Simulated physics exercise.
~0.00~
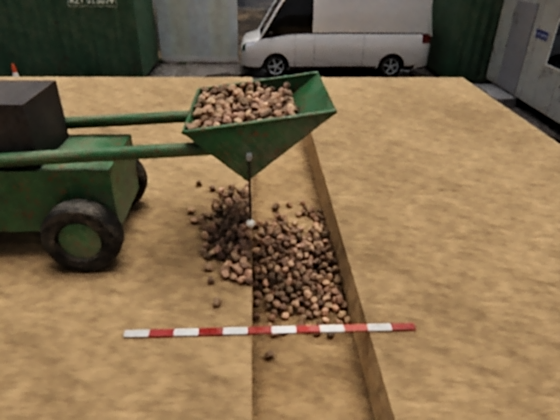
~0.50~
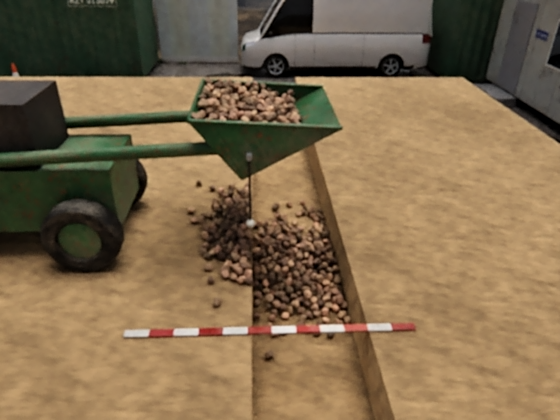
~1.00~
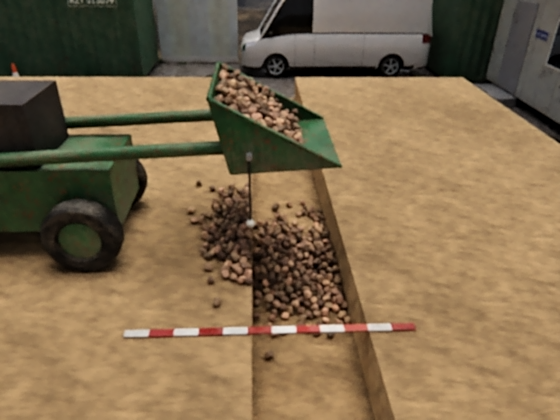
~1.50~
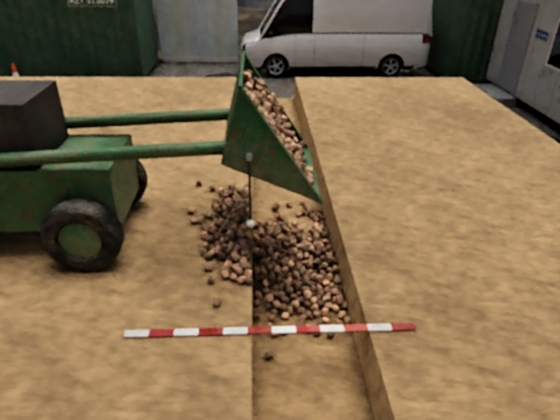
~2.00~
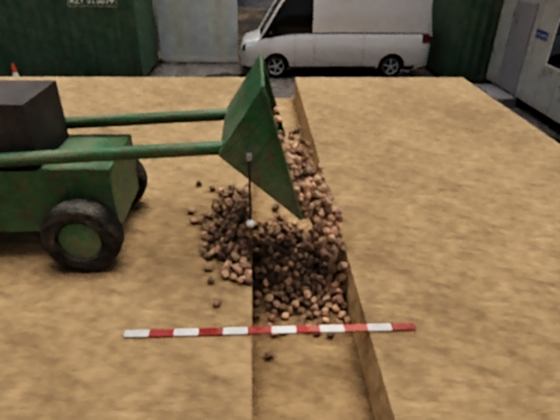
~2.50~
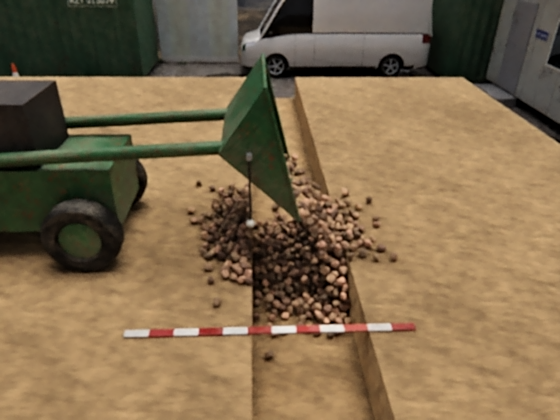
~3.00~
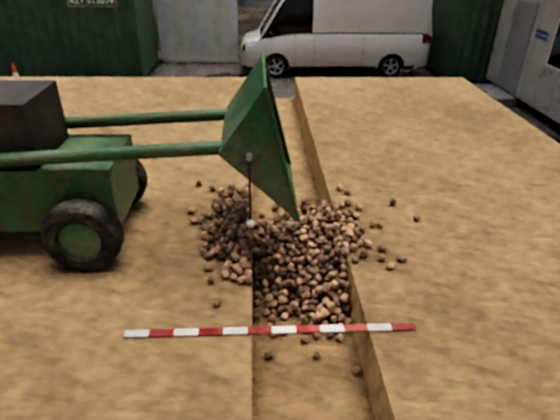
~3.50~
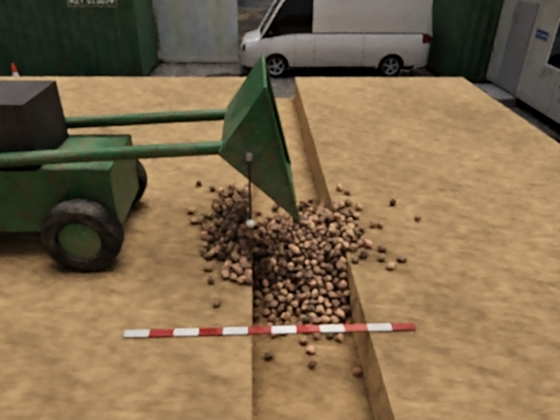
A sandy yard is seen from the side and slightly above, with a white van and dark green containers behind. At left, a green loader holds a bucket of brownish stones over a trench, where an earlier heap lies partly in the trench and partly on its near side, behind a red and white striped staff. The bucket tips forward to the right, slowly at first, then steeply, and the stones slide out into the trench. A few scatter onto the ground beyond it and toward the staff. Finally, the emptied bucket stays tilted above the larger, settled heap.
